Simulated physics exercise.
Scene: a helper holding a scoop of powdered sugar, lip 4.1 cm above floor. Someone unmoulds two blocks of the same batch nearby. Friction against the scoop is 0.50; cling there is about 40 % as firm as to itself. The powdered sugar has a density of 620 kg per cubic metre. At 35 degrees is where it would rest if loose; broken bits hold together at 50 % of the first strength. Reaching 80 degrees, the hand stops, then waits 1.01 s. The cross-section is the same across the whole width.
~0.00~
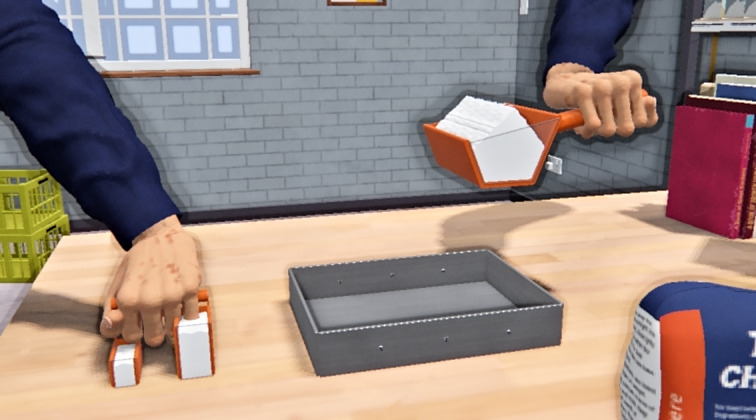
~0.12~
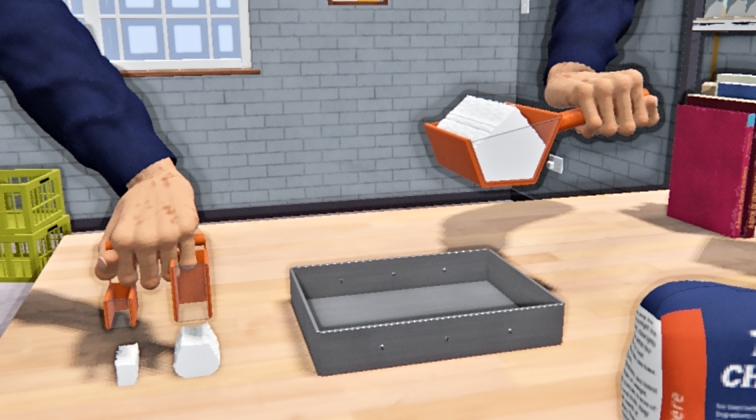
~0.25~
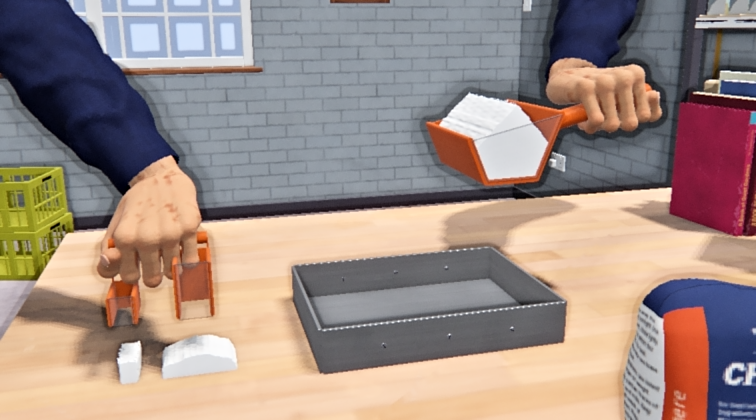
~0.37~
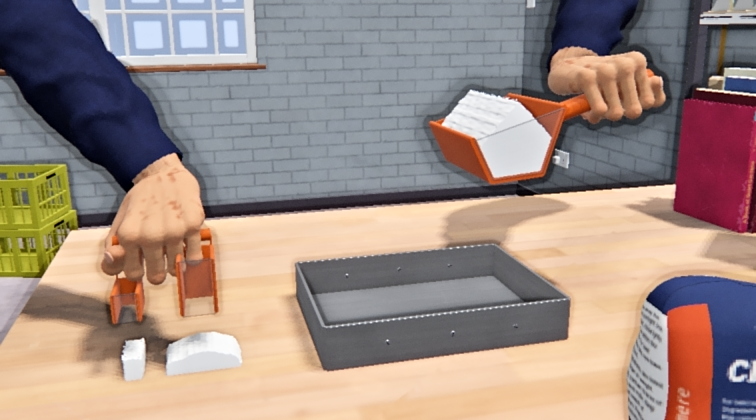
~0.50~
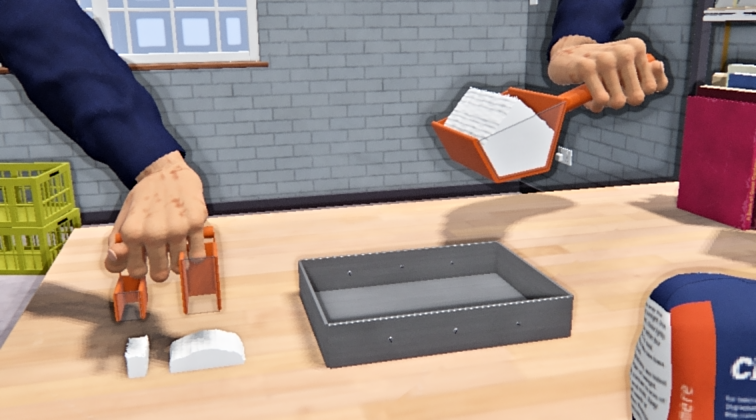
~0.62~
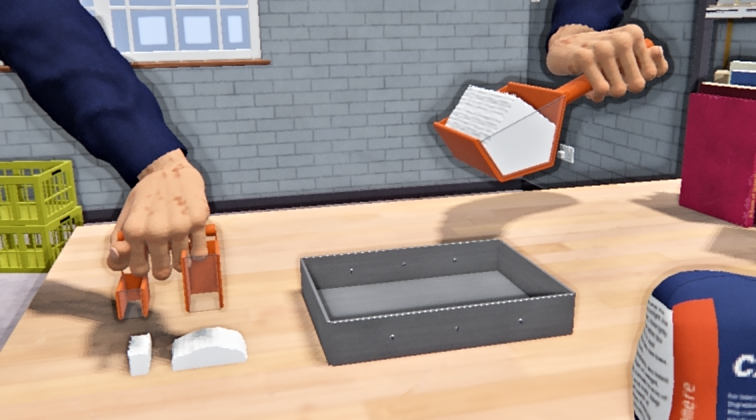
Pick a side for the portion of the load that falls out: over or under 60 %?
Over, by my estimate.
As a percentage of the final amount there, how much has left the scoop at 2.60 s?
About 70 %.
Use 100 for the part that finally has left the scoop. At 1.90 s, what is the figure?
Estimate: 20 %.
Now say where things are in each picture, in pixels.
In the first picture, lip at (470, 141), tilt 0 degrees; highest point of the powdered sugar at (515, 109); test blocks 2.2 cm, 4.6 cm high (left to right).
In the second picture, lip at (471, 141), tilt 0 degrees; highest point of the powdered sugar at (516, 108); test blocks 2.2 cm, 3.5 cm high (left to right).
In the third picture, lip at (473, 139), tilt 1 degrees; highest point of the powdered sugar at (517, 106); test blocks 2.2 cm, 2.2 cm high (left to right).
In the fourth picture, lip at (476, 139), tilt 5 degrees; highest point of the powdered sugar at (517, 103); test blocks 2.2 cm, 2.2 cm high (left to right).
In the fifth picture, lip at (479, 140), tilt 9 degrees; highest point of the powdered sugar at (517, 100); test blocks 2.2 cm, 2.2 cm high (left to right).
In the sixth picture, lip at (480, 140), tilt 13 degrees; highest point of the powdered sugar at (516, 98); test blocks 2.2 cm, 2.2 cm high (left to right).
By 1.21 s, the scoop is at 33 degrees and 0 % has left it.
By 1.90 s, the scoop is at 56 degrees and 15 % has left it.
By 2.60 s, the scoop is at 79 degrees and 55 % has left it.
By 3.29 s, the scoop is at 80 degrees and 74 % has left it.
By 3.74 s, at the end, the scoop is at 80 degrees and 74 % has left it.
